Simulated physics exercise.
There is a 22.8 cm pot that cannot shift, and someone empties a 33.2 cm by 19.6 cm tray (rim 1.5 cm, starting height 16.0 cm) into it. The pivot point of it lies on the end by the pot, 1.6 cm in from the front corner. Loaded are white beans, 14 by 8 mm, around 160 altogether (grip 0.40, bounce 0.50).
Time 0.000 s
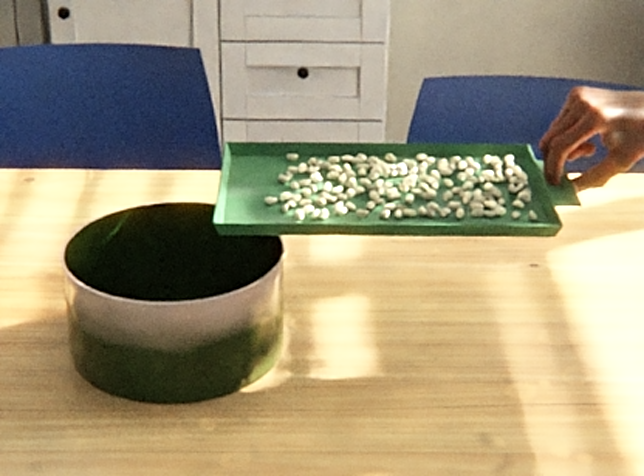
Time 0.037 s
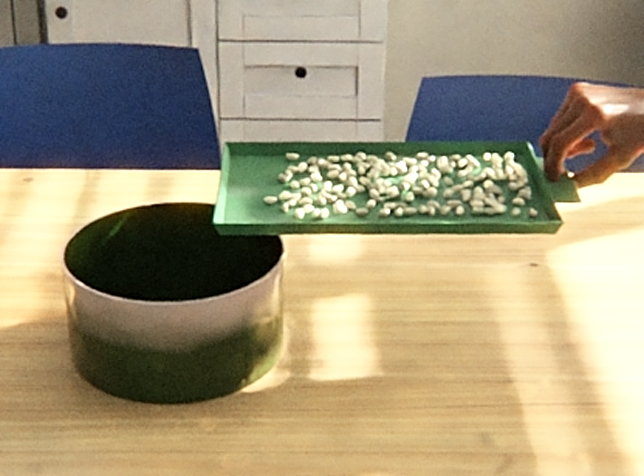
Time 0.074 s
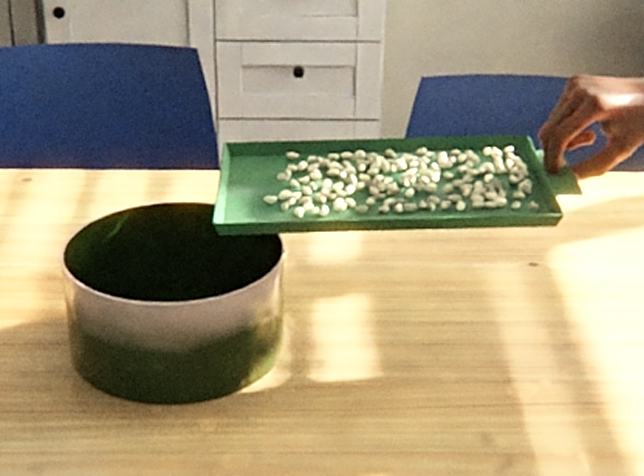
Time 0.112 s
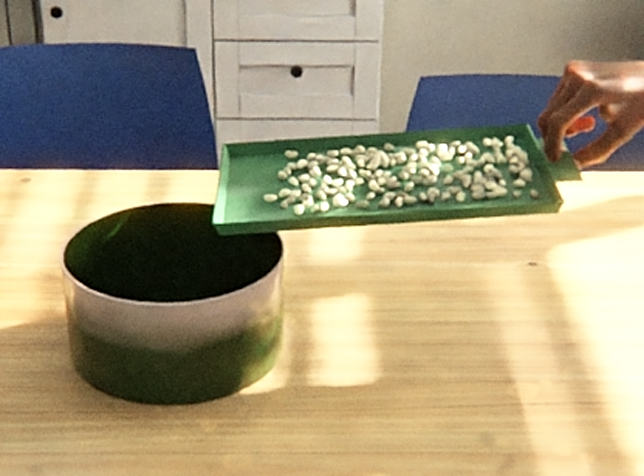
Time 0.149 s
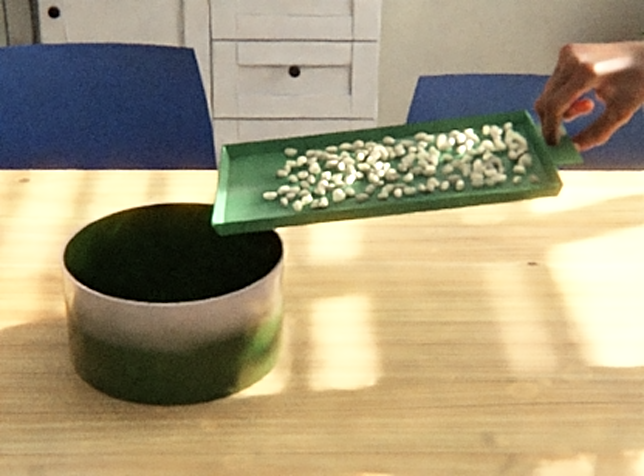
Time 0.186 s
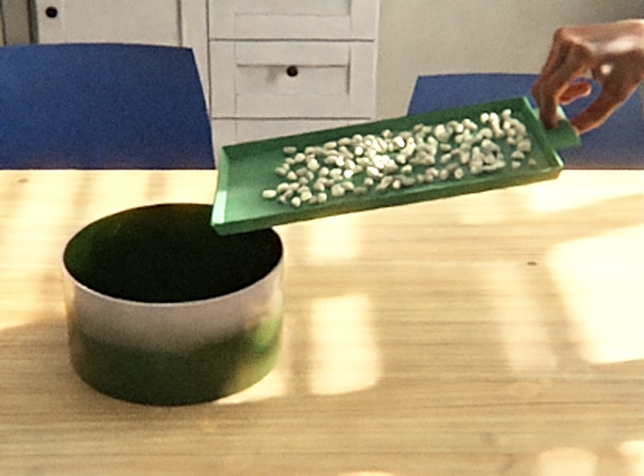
A green tray scattered with many small white beans is held by a hand at its right end, its left end over the rim of a round pot, dark green inside with a pale and green outside. They are seen from slightly above a sunlit wooden table, with blue chairs and white drawers behind. The tray starts level, then the hand raises its right end into a gentle slant.
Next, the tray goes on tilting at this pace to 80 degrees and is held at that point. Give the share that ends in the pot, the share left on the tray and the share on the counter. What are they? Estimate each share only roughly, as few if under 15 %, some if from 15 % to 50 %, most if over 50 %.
Roughly: Pot most, tray few, counter some.
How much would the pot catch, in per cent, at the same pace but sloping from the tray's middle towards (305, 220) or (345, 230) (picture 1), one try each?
The share comes to roughly 95 in a hundred, then roughly 35 in a hundred.
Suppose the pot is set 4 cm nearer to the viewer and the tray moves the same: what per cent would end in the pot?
In that setup it would come to near 35 per cent.
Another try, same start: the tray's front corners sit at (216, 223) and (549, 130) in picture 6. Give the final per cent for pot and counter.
That works out as pot 95 and counter 5.
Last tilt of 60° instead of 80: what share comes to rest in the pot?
Share in the pot: Around 45 %.
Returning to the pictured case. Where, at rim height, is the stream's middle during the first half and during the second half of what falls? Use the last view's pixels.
Early half: About (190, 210); late half: (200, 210).
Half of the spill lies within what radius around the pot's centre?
Some 20 centimetres.
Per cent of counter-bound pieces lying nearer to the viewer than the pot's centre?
Share: Some 0 %.
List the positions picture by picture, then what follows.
In the first picture, tray tilt 0 degrees, front corners at (220, 220) and (556, 223); middle of the pieces at (409, 185); pot at (174, 248).
In the second picture, tray tilt 0 degrees, front corners at (220, 220) and (557, 220); middle of the pieces at (409, 184).
In the third picture, tray tilt 2 degrees, front corners at (220, 220) and (557, 212); middle of the pieces at (409, 180).
In the fourth picture, tray tilt 4 degrees, front corners at (219, 220) and (558, 199), lowest corner left back; middle of the pieces at (409, 173).
In the fifth picture, tray tilt 7 degrees, front corners at (218, 221) and (557, 182), lowest corner left back; middle of the pieces at (408, 164).
In the sixth picture, tray tilt 10 degrees, front corners at (218, 221) and (556, 166), lowest corner left back; middle of the pieces at (407, 156); pot at (173, 249). The tray's pace is about 80 degrees a second.
Then, at 0.60 s, tilt 44 degrees; the tray holds 100 %, the pot 0 %.
After 0.87 s, tilt 66 degrees; the tray holds 35 %, the pot 30 %.
After 1.25 s, tilt 80 degrees; the tray holds 10 %, the pot 55 %.
At rest (2.4 s), pot 60 %, tray 5 %, counter 40 %.
